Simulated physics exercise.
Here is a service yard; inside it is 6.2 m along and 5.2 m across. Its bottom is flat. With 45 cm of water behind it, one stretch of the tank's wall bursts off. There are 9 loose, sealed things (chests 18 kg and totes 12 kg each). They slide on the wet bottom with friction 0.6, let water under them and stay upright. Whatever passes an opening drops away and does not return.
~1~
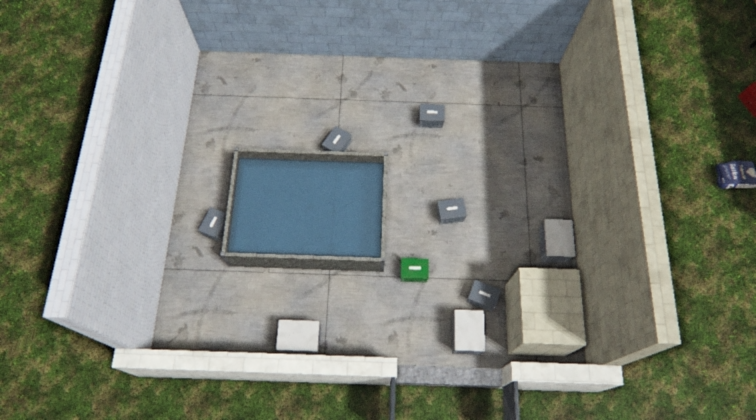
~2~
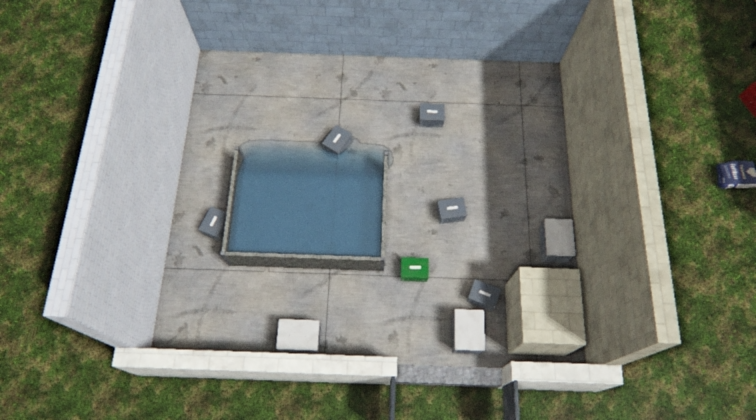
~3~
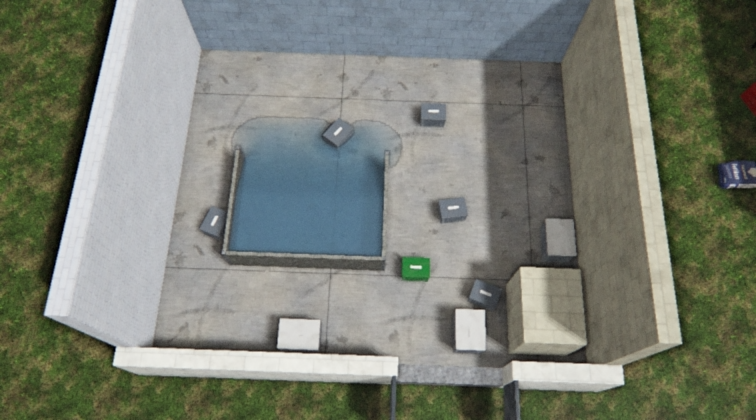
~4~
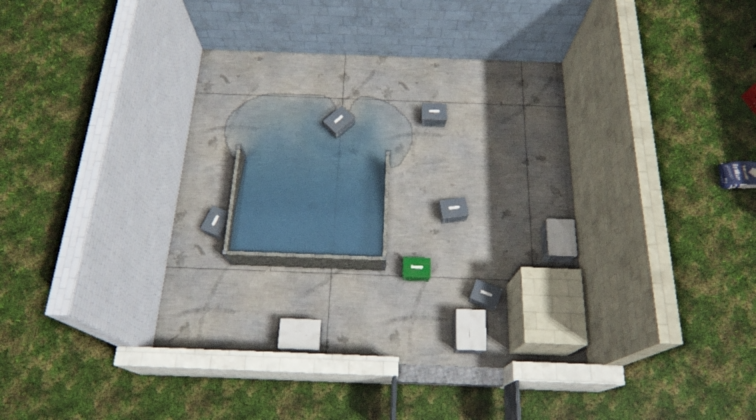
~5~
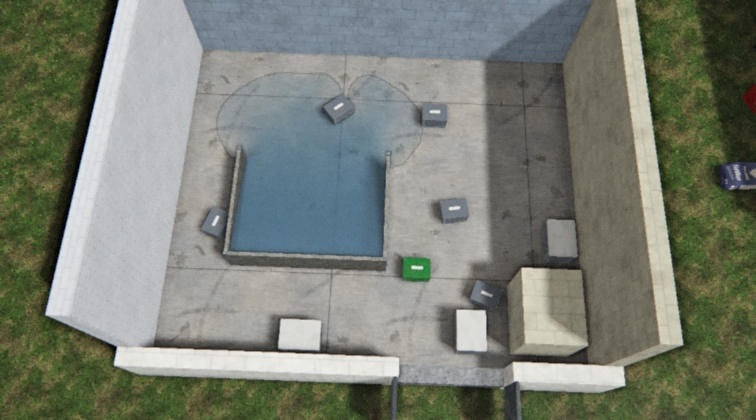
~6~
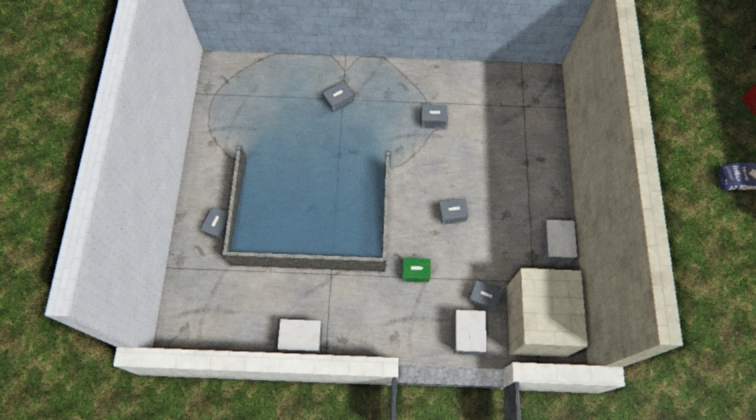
The video shows a walled yard seen from above, where the far side of a rectangular water tank gives way and water spreads across the floor toward the back wall, pushing one grey box along while the green box stays put.
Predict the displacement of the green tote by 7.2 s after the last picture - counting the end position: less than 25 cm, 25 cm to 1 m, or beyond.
The green tote barely shifts.
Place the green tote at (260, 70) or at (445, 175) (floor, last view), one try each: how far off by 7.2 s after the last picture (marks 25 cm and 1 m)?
In turn: It travels far; it barely shifts.
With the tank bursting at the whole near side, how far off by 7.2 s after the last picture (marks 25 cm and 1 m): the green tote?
In that case the green tote holds its place.
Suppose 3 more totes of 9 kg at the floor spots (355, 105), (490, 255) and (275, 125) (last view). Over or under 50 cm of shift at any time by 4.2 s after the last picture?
In turn: Over, short of it, past it.
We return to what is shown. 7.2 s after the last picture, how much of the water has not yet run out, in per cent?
About 98 per cent.
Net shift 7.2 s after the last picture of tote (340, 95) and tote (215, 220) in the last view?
In that order: 200 cm, 120 cm.
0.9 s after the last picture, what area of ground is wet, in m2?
About 12 m2.
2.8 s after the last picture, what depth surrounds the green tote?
About 0 cm.
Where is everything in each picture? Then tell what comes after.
The green tote at (415, 268) rests on the ground; 3.6 m2 under water; 0 of 9 have shifted, in the first frame.
The green tote at (415, 268), on the bottom; 4.5 m2 under water; 0 of 9 have shifted, in the second frame.
The green tote at (416, 267), on the bottom; 5.5 m2 under water; 1 of 9 have shifted, in the third frame.
The green tote at (417, 267), on the bottom; water covers 6.8 m2; 1 of 9 have shifted, in the fourth frame.
The green tote at (417, 268), on the bottom; 8.2 m2 under water; 1 of 9 have shifted, in the fifth frame.
The green tote at (417, 268) rests on the ground; water covers 9.9 m2; 1 of 9 have shifted, in the sixth frame.
Then, 0.9 s after the last picture the green tote is near (417, 268), 0.0 m from its start, aground; 0 of 9 are out; 1 afloat.
Then, 2.8 s after the last picture the green tote is near (417, 268), 0.0 m from its start, aground; 0 of 9 are out; 1 afloat.
Then, 4.8 s after the last picture the green tote is near (417, 268), 0.0 m from its start, aground; 0 of 9 are out; 0 afloat.
Then, 7.2 s after the last picture the green tote is near (417, 268), 0.0 m from its start, aground; 0 of 9 are out; 0 afloat.
